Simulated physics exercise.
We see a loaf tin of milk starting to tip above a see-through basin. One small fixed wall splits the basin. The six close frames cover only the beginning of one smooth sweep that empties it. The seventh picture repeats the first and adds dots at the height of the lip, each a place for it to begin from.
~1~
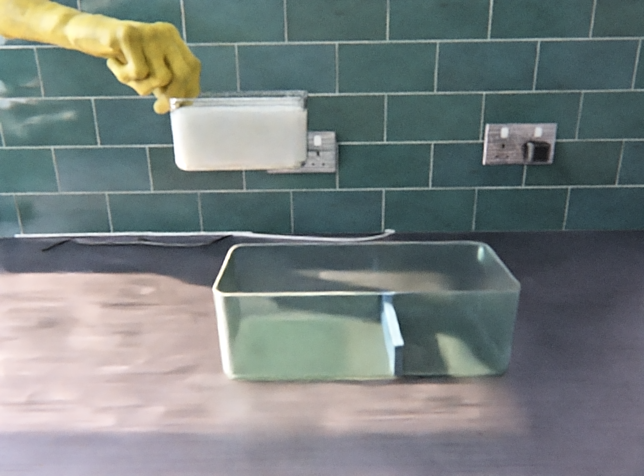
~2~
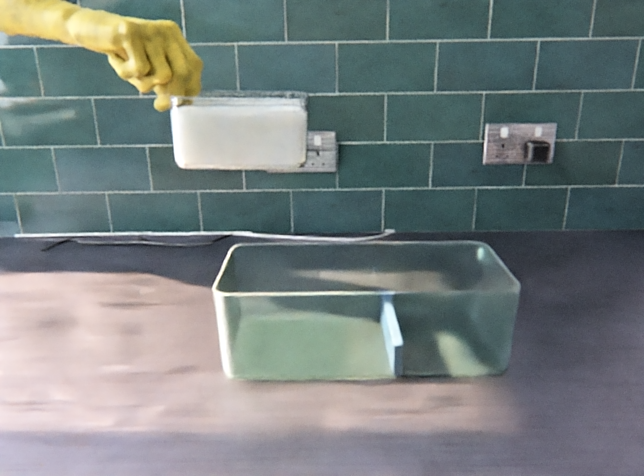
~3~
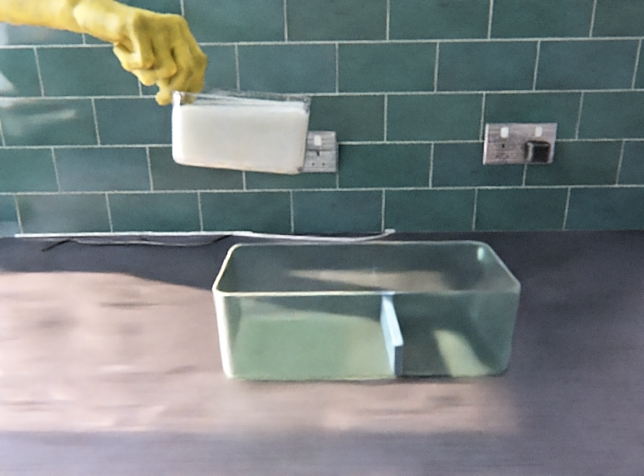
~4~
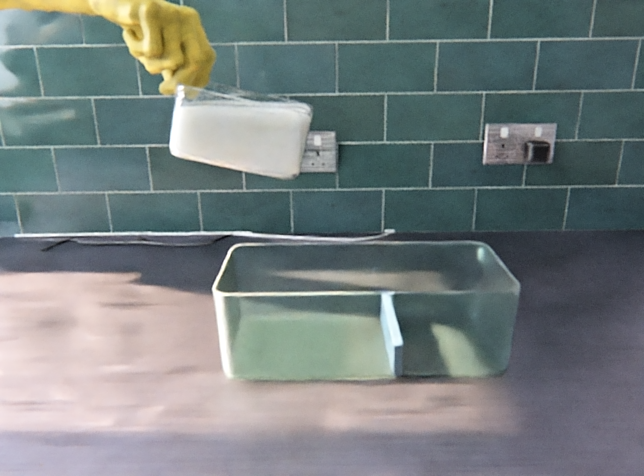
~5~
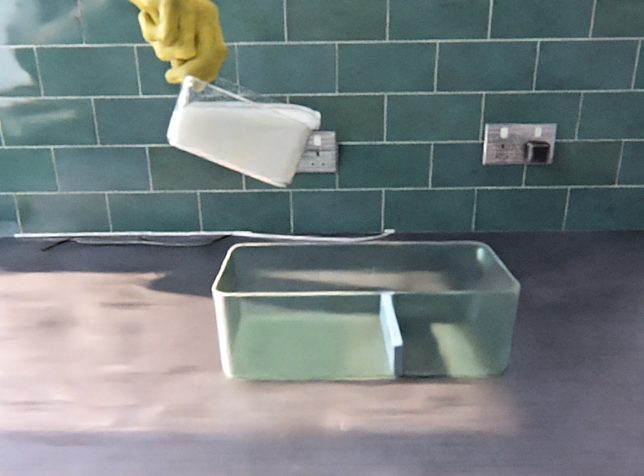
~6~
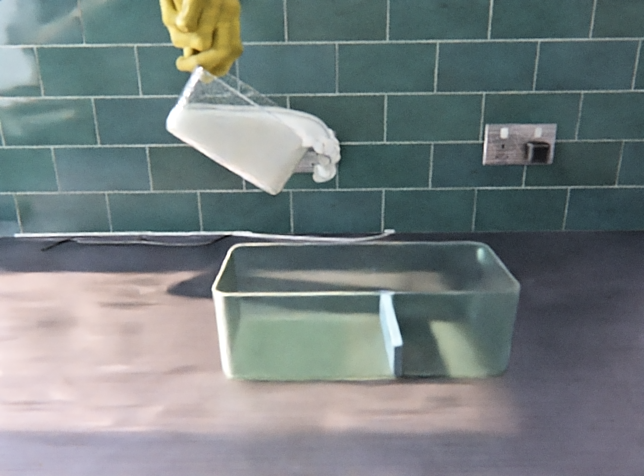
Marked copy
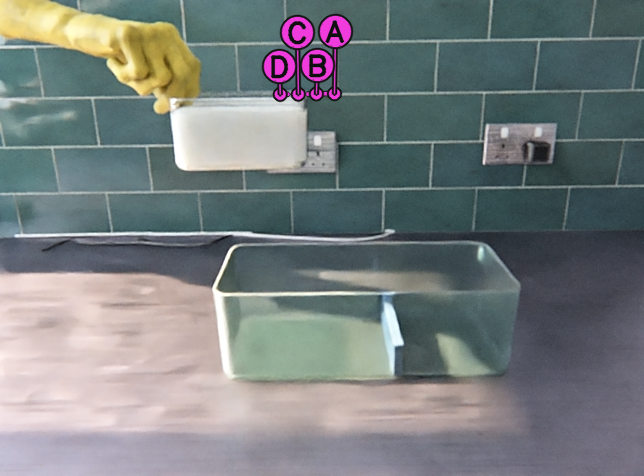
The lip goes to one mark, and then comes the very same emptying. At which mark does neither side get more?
Use spot B.
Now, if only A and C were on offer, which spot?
A.
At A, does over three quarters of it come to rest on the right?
No, it does not.
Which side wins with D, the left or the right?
More ends on the left.
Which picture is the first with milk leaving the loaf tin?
In picture 5.
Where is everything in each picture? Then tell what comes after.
Upright, lip at (304, 94); basin from (224, 375) to (507, 372); top of the wall at (391, 314); nothing has left yet, in the first picture.
Upright, lip at (305, 95); nothing has left yet, in the second picture.
Tipped about 6°, lip at (308, 100); nothing has left yet, in the third picture.
Tipped about 13°, lip at (310, 109); nothing has left yet, in the fourth picture.
Tipped about 23°, lip at (312, 120); milk is over the lip, down to (317, 125), in the fifth picture.
Tipped about 34°, lip at (313, 134); milk is over the lip, down to (323, 176), in the sixth picture.
In magenta, A at (334, 93); B at (316, 93); C at (298, 94); D at (280, 94).
With A, about 33 % ends left of the wall and 65 % right of it.
With B, about 49 % ends left of the wall and 50 % right of it.
With C, about 78 % ends left of the wall and 21 % right of it.
With D, about 95 % ends left of the wall and 4 % right of it.
